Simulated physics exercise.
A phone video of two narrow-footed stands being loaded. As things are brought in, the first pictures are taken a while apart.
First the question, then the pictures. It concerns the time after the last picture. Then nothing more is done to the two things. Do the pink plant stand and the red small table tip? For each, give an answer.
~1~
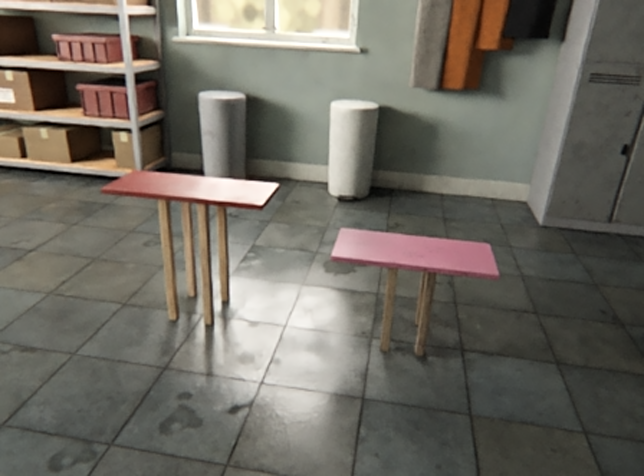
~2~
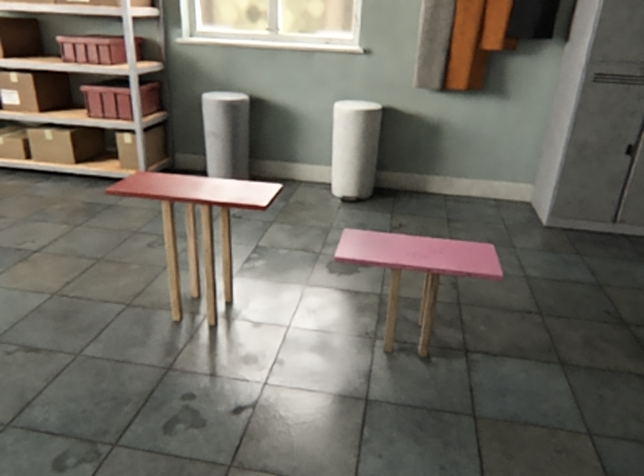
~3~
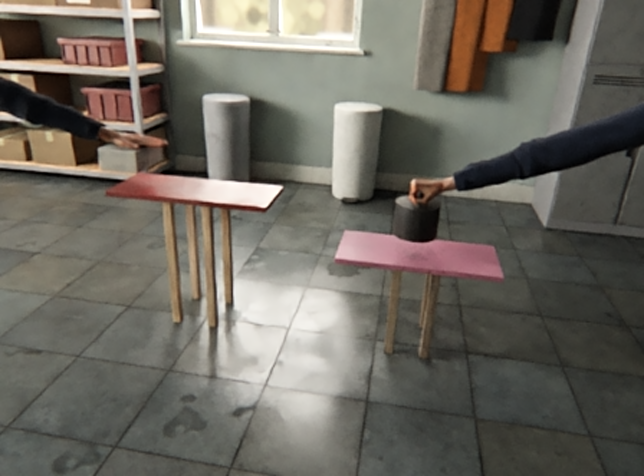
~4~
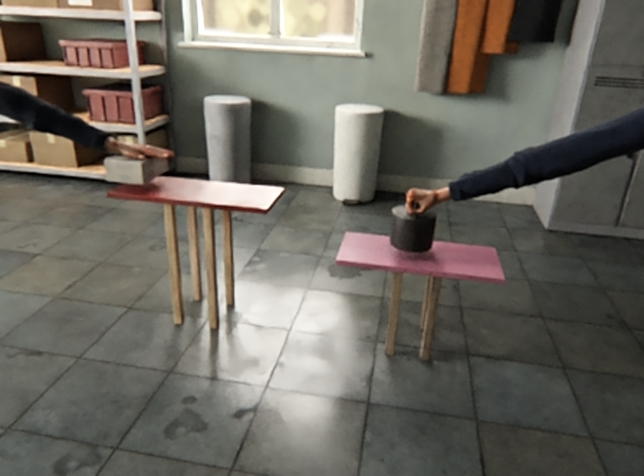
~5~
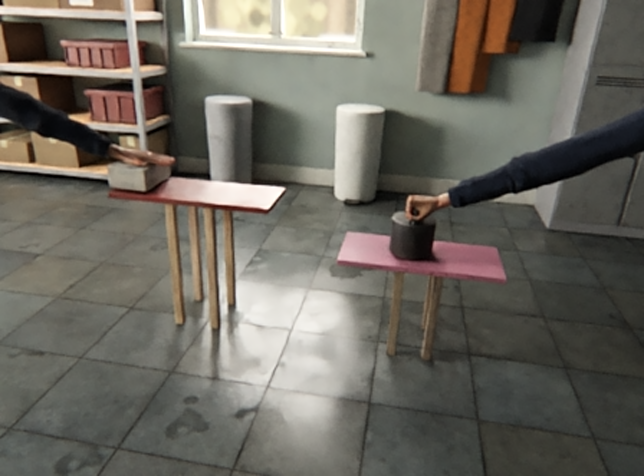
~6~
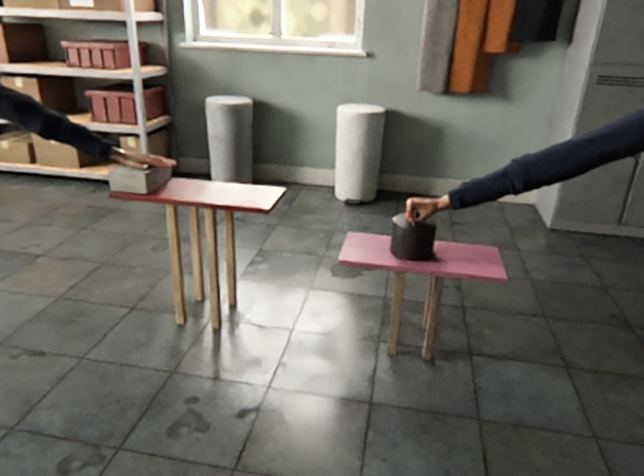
In the end the pink plant stand doesn't tip; as for the red small table, it doesn't tip.
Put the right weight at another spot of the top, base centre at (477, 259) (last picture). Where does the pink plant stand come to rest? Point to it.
It settles around (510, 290).
Then, 0.28 s past the last view, pink plant stand at rest near (421, 256); red small table at rest near (200, 193).
Finally, the pink plant stand stays flat on its feet, near (421, 256); the red small table stays flat on its feet, near (200, 193).
